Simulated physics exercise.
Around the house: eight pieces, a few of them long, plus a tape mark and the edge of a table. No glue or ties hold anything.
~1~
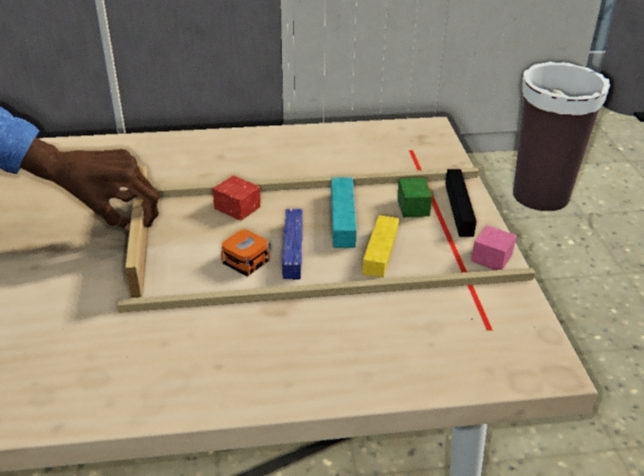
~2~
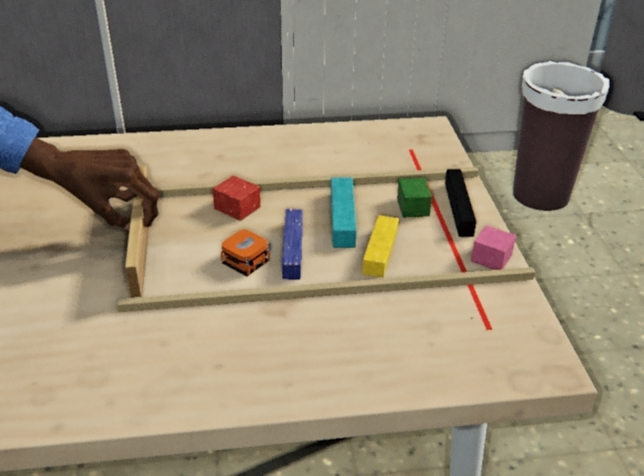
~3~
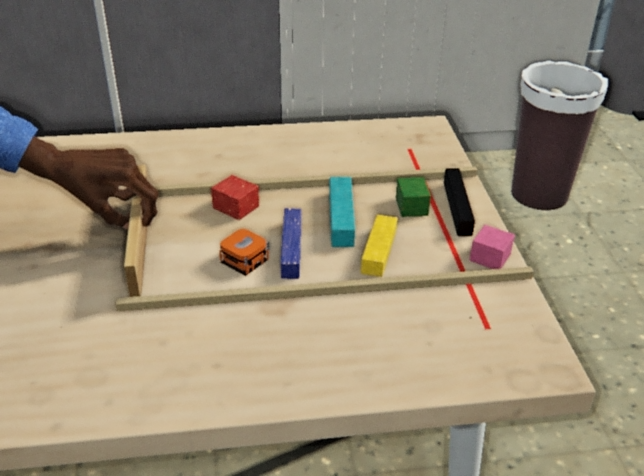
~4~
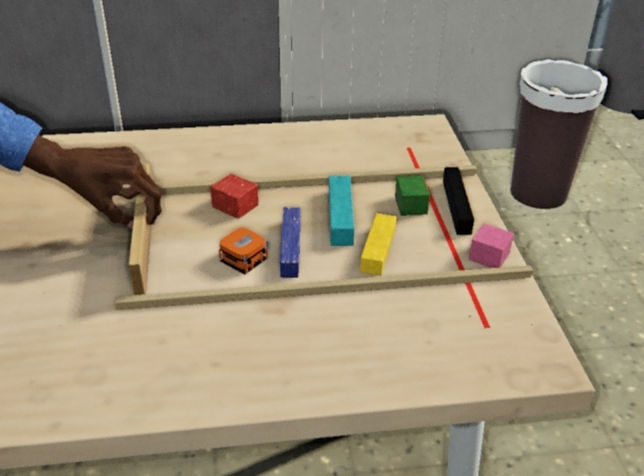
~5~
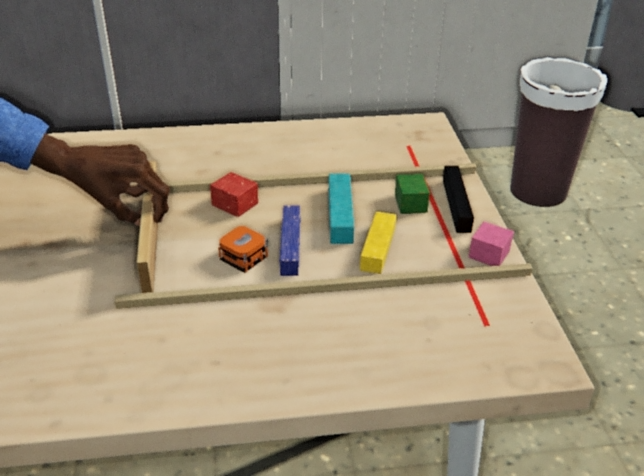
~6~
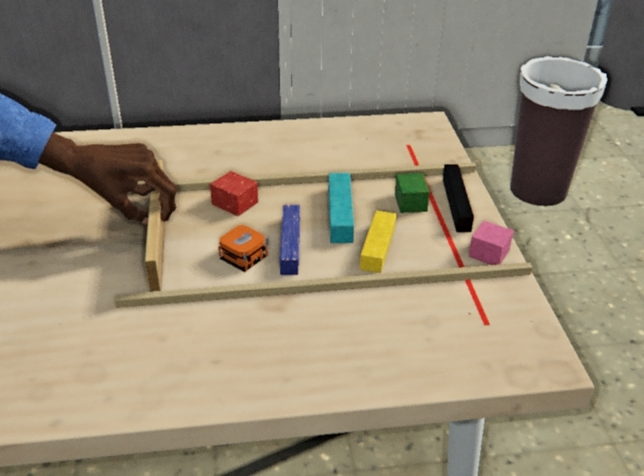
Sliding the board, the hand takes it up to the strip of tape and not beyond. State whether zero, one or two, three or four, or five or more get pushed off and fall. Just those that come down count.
Odds are the fallen group will hold three or four.
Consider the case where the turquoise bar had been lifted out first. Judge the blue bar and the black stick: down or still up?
Looking at each, the blue bar holds its spot and the black stick drops away.
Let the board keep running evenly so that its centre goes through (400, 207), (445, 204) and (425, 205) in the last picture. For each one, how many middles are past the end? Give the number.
First 0, then 4, finally 2.
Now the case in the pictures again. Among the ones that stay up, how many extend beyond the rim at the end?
It's 1.
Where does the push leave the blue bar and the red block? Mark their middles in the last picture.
Result: One about (488, 225), other about (448, 187).
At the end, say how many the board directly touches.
It's 2.
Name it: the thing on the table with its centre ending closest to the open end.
The turquoise bar.
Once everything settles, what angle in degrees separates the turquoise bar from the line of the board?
Out of line by around 10°.
Early on, none off yet; pink block at rest near (491, 244); black stick at rest near (458, 197); green block at rest near (412, 193).
A while later, none off yet; pink block travelled about its own width near (517, 242); black stick travelled a little near (490, 193); green block travelled about its own width near (463, 186).
Finally, the number that fall off is three or four; lost, yellow bar, green block, black stick and pink block.
